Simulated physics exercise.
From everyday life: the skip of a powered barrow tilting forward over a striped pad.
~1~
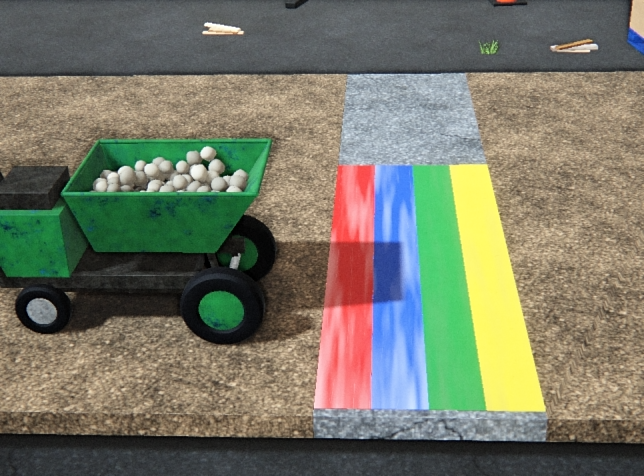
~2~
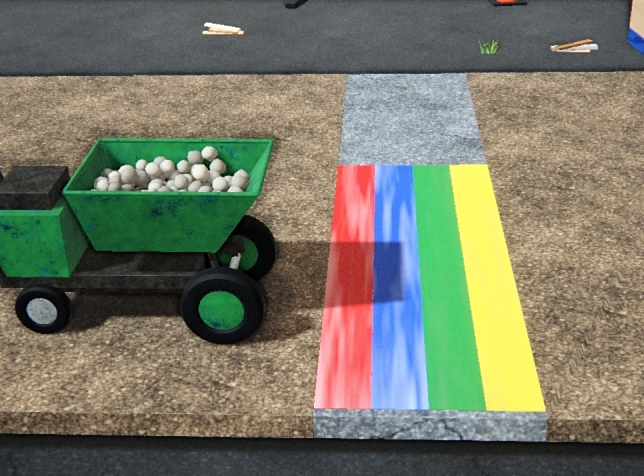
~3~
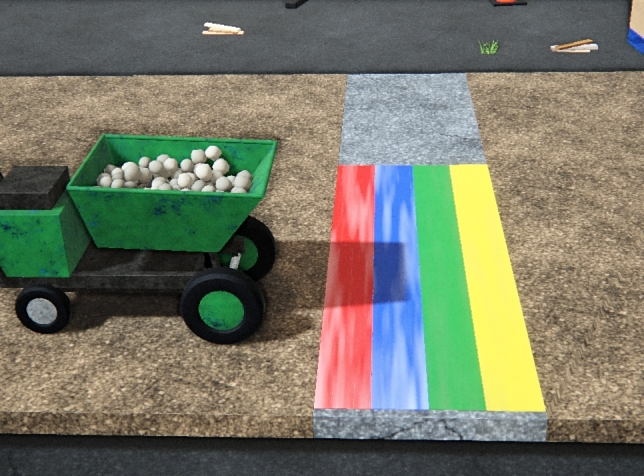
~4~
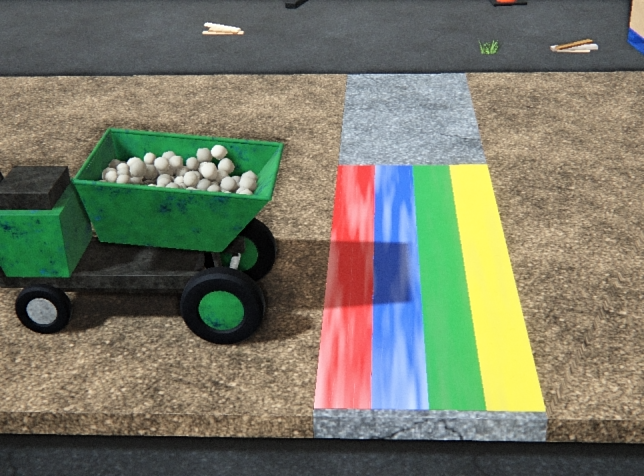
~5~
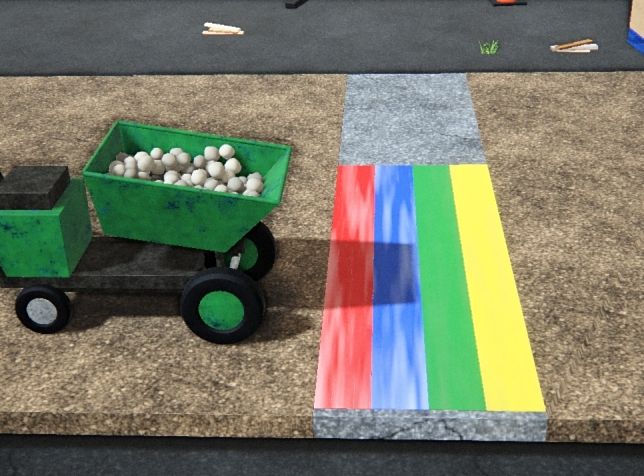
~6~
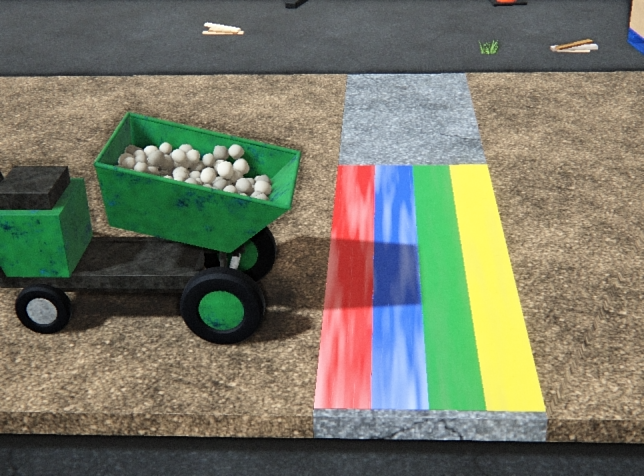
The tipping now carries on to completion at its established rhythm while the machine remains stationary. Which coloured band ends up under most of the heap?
The blue one.
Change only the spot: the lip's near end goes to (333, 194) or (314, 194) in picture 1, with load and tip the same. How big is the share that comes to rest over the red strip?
About 0 percent the first time, about 0 percent the second.
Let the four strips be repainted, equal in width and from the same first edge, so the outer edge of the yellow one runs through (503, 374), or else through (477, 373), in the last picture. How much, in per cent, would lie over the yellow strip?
In order, 10 % and 20 %.
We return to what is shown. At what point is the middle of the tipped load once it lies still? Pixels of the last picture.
I'd place the middle at about (416, 305).
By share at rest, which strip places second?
That would be that green strip, in second.
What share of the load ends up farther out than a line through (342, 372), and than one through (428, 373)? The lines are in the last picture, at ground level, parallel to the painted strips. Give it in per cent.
That's 90 per cent for the first and 40 per cent for the second.
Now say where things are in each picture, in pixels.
The first frame shows lip of the skip at (256, 194), level; top of the load at (154, 191), river pebbles; red strip at (345, 368); blue strip at (399, 368); green strip at (453, 369); yellow strip at (508, 370).
The second frame shows lip of the skip at (258, 195), level; top of the load at (155, 190).
The third frame shows lip of the skip at (262, 196), tipped barely; top of the load at (160, 185).
The fourth frame shows lip of the skip at (269, 199), tipped a little; top of the load at (150, 172).
The fifth frame shows lip of the skip at (278, 203), tipped a little; top of the load at (142, 180).
The sixth frame shows lip of the skip at (289, 208), tipped a little; top of the load at (151, 164); red strip at (345, 368); blue strip at (399, 368); green strip at (453, 369); yellow strip at (508, 370).
Soon after the last picture, skip tipped steeply; all in the skip.
A little later, skip tipped right over; nearly all in the skip; a stray few over the red strip; a small part over the blue strip; a stray few falling.
Later still, skip tipped right over; about a quarter in the skip; a small part over the red strip; about a third over the blue strip; about a quarter over the green strip; a small part over the yellow strip; a stray few off the paint.
At rest, skip tipped right over; a small part in the skip; a small part over the red strip; about a third over the blue strip; about a quarter over the green strip; a small part over the yellow strip; a small part off the paint.
